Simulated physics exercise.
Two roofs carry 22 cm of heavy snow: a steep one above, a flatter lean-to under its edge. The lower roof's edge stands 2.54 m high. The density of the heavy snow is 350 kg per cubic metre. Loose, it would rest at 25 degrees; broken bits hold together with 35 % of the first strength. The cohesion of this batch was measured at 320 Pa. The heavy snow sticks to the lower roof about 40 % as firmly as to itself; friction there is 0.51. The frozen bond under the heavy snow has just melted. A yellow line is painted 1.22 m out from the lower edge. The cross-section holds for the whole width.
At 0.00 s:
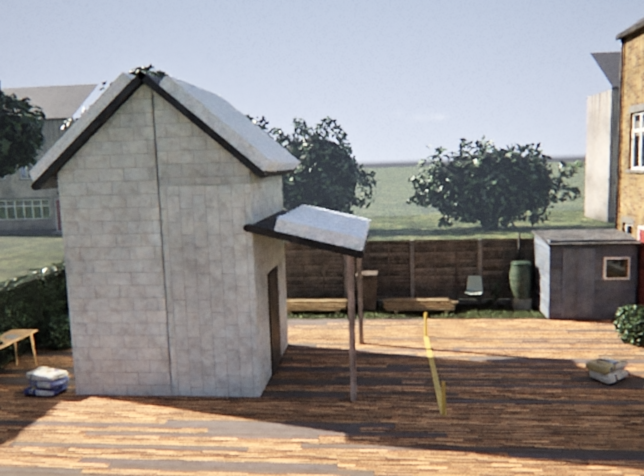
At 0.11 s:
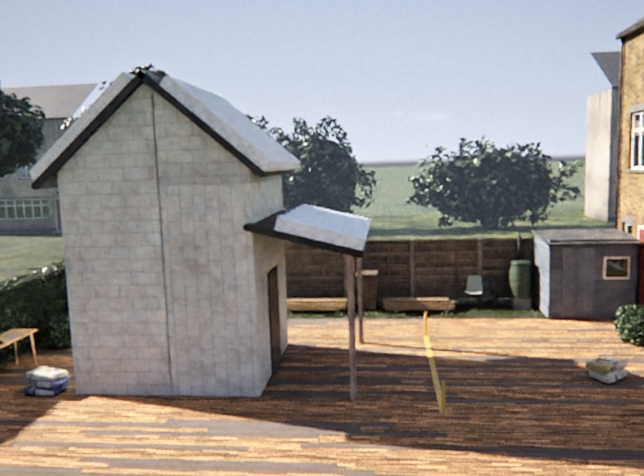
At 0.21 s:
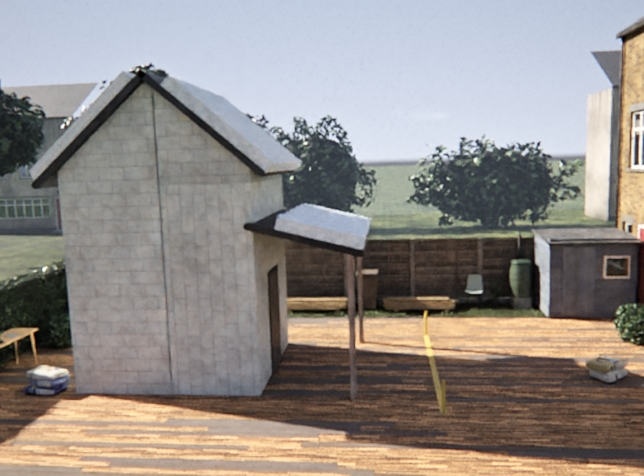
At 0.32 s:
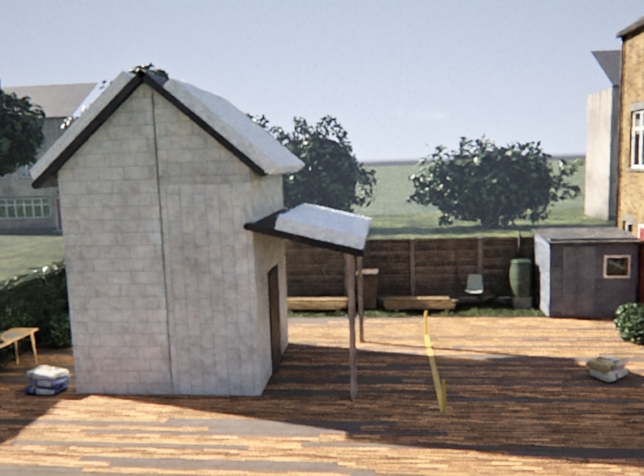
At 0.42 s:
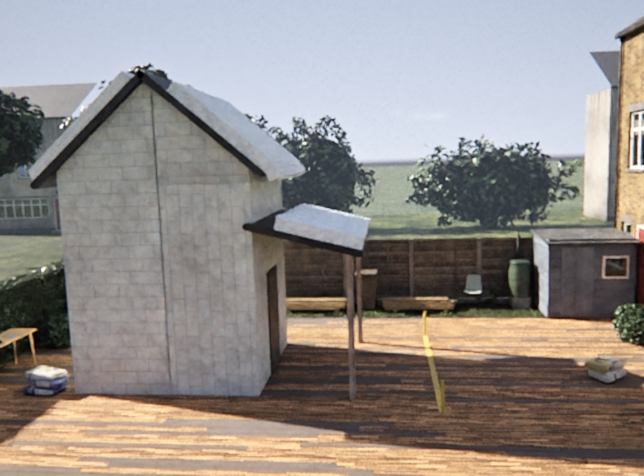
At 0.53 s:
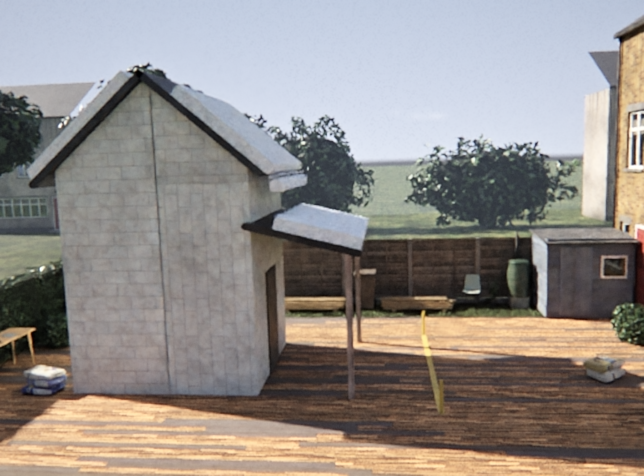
At the start, a thick white layer of snow lies on the steep roof of a pale block building, above a flatter lean-to on posts. The layer creeps slowly down to the right, pokes slightly past the upper edge in one piece, then cracks as its overhanging end sags.
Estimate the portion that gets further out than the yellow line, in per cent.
Expect roughly 20 %.
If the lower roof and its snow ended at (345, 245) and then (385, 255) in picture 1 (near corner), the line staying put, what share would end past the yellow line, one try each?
In turn about 25 %, 16 %.
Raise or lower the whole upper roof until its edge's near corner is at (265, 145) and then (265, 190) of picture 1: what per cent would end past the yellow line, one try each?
In that order: 35 %, 5 %.
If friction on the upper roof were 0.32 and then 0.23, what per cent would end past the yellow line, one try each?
In turn about 40 %, 40 %.
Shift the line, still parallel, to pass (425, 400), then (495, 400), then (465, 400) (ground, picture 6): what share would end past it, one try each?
In that order: 25 %, 5 %, 12 %.
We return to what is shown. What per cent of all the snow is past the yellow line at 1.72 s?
About 0 %.
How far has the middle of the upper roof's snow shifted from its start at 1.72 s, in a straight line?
Some 2.4 m.
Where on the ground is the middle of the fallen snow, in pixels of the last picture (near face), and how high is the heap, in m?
Near (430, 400), some 0.2 m high.
After 1.07 s, none is below the lower edge and 0 % is past the line.
After 1.72 s, none is below the lower edge and 0 % is past the line.
After 2.36 s, 40 % is below the lower edge and 6 % is past the line.
After 3.00 s, 45 % is below the lower edge and 20 % is past the line.
After 4.30 s, 48 % is below the lower edge and 20 % is past the line.
